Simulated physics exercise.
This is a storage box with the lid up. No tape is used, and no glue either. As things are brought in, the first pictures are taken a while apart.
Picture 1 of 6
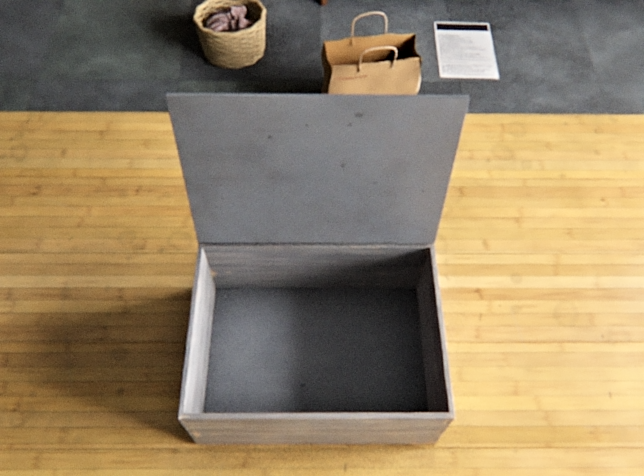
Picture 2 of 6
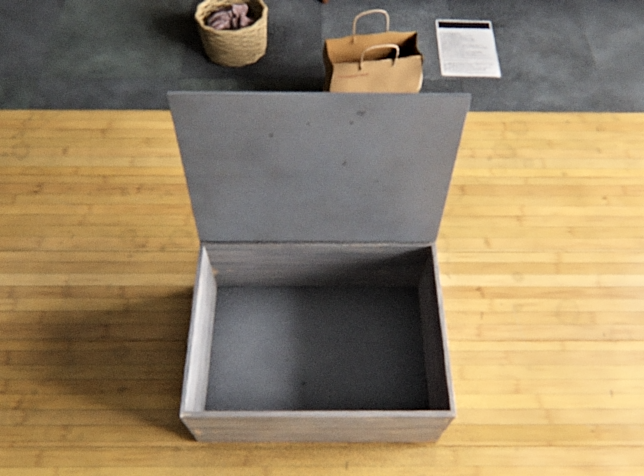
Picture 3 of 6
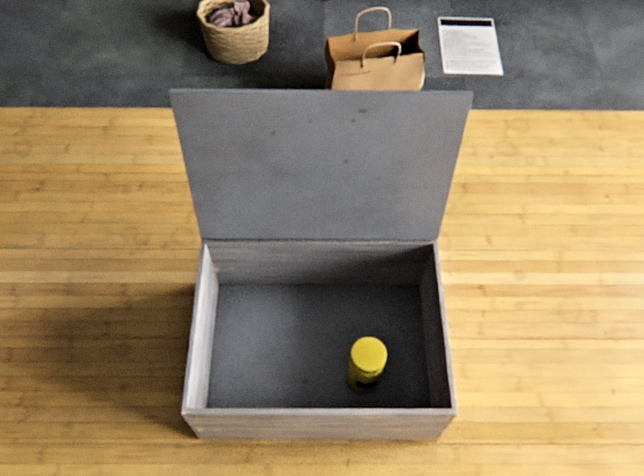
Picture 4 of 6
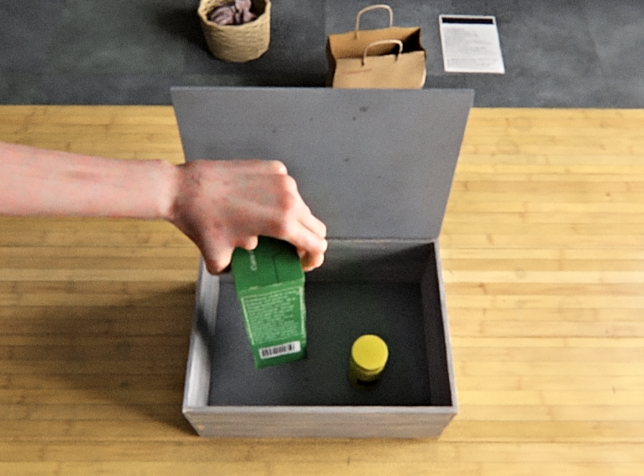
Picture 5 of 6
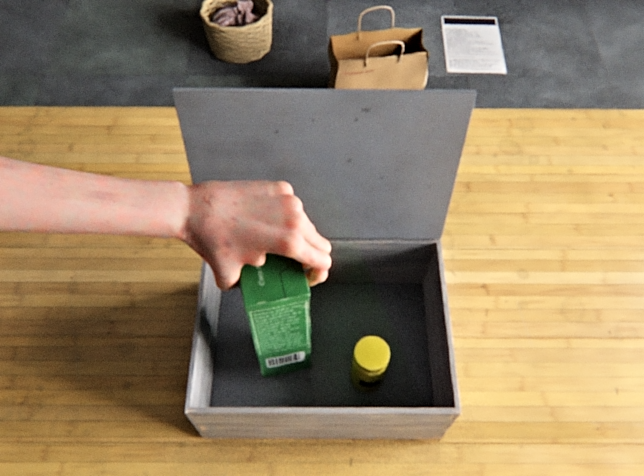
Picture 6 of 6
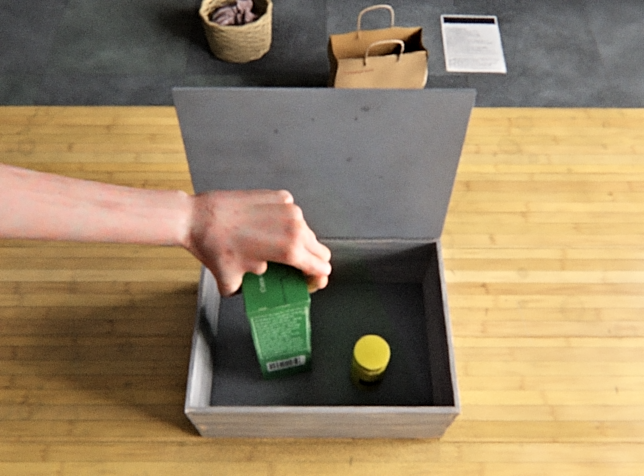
A gray box with its lid up stood empty until a yellow shaker appeared inside, and then a hand reached in from the left and lowered a green carton beside it, still gripping it.
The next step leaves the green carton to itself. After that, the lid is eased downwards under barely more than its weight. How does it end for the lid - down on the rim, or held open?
For the lid it ends held open.
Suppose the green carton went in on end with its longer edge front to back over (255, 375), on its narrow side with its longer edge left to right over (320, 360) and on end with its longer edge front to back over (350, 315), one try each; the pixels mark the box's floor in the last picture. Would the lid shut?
Going through the three tries, the lid hangs open, then settles all the way, then hangs open.
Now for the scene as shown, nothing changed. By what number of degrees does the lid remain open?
Roughly 60°.
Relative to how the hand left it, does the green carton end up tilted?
Well, the green carton stays just as set.
Then, 1.00 s past the last view, lid starting down.
Then, 1.30 s past the last view, lid 80° above the rim.
Then, 1.50 s past the last view, lid 66° above the rim.
Finally, lid 60° above the rim; both still in place. Final places as the last picture's camera would see them, green carton near (278, 317).
